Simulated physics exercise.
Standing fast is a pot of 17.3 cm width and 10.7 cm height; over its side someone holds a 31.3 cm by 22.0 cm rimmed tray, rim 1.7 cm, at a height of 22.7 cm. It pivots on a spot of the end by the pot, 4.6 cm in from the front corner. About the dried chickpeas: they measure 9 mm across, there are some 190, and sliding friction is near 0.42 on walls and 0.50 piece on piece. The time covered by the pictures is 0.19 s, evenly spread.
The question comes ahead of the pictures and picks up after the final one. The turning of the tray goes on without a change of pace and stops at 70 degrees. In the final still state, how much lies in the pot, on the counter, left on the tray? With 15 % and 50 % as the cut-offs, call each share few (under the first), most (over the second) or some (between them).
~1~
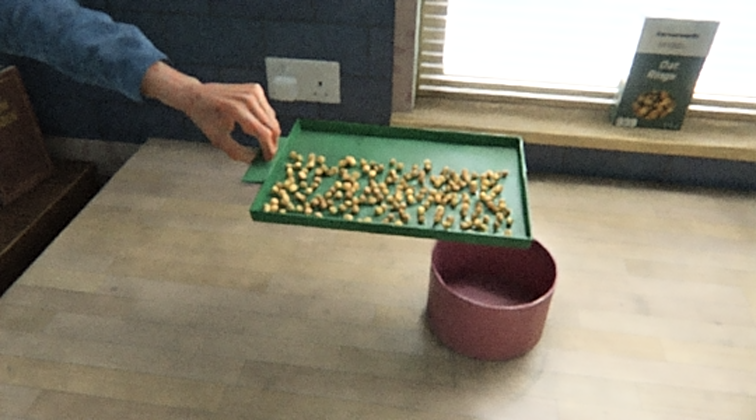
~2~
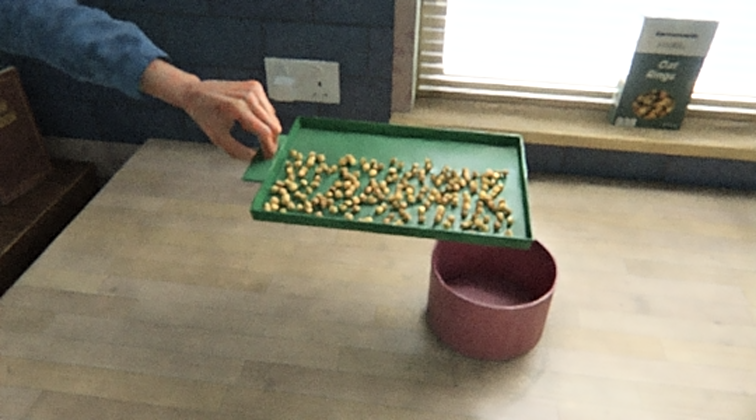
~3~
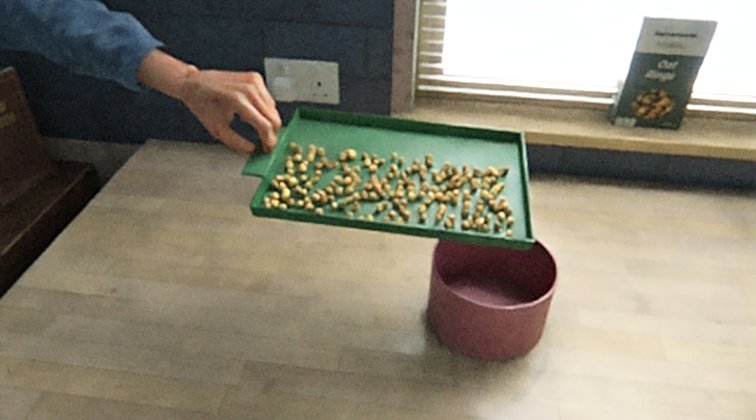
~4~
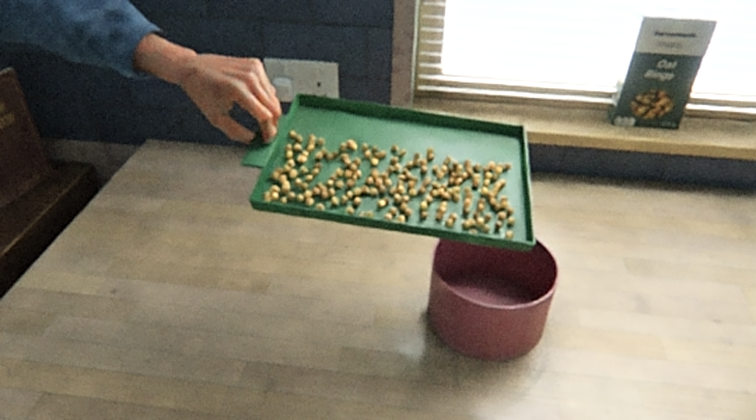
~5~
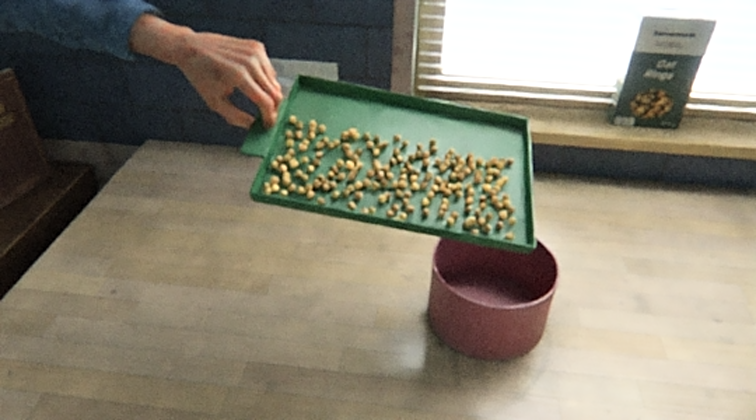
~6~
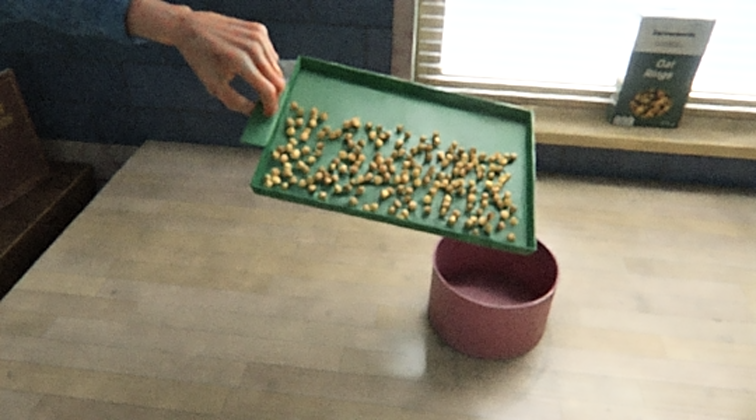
My estimate: Pot: Few, counter: Some, tray: Most.
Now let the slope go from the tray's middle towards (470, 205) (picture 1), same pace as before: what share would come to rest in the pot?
The share would be about 0 percent.
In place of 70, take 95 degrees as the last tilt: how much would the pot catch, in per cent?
Near 0 %, then.
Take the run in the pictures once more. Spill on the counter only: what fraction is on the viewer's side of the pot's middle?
Near 100 in a hundred.
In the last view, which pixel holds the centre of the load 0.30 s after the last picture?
Approximately (456, 210) in the last picture.
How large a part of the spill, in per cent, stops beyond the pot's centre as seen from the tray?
70 %.
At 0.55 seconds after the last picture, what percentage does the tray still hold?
65%, roughly.
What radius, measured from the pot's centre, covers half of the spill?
That comes to near 20 cm.
Then, 0.18 s after the last picture, tilt 46 degrees; the tray holds 100 %, the pot 0 %.
Then, 0.30 s after the last picture, tilt 64 degrees; the tray holds 100 %, the pot 0 %.
Then, 0.55 s after the last picture, tilt 70 degrees; the tray holds 65 %, the pot 0 %.
In the end, pot 0 %, counter 40 %, tray 60 %.
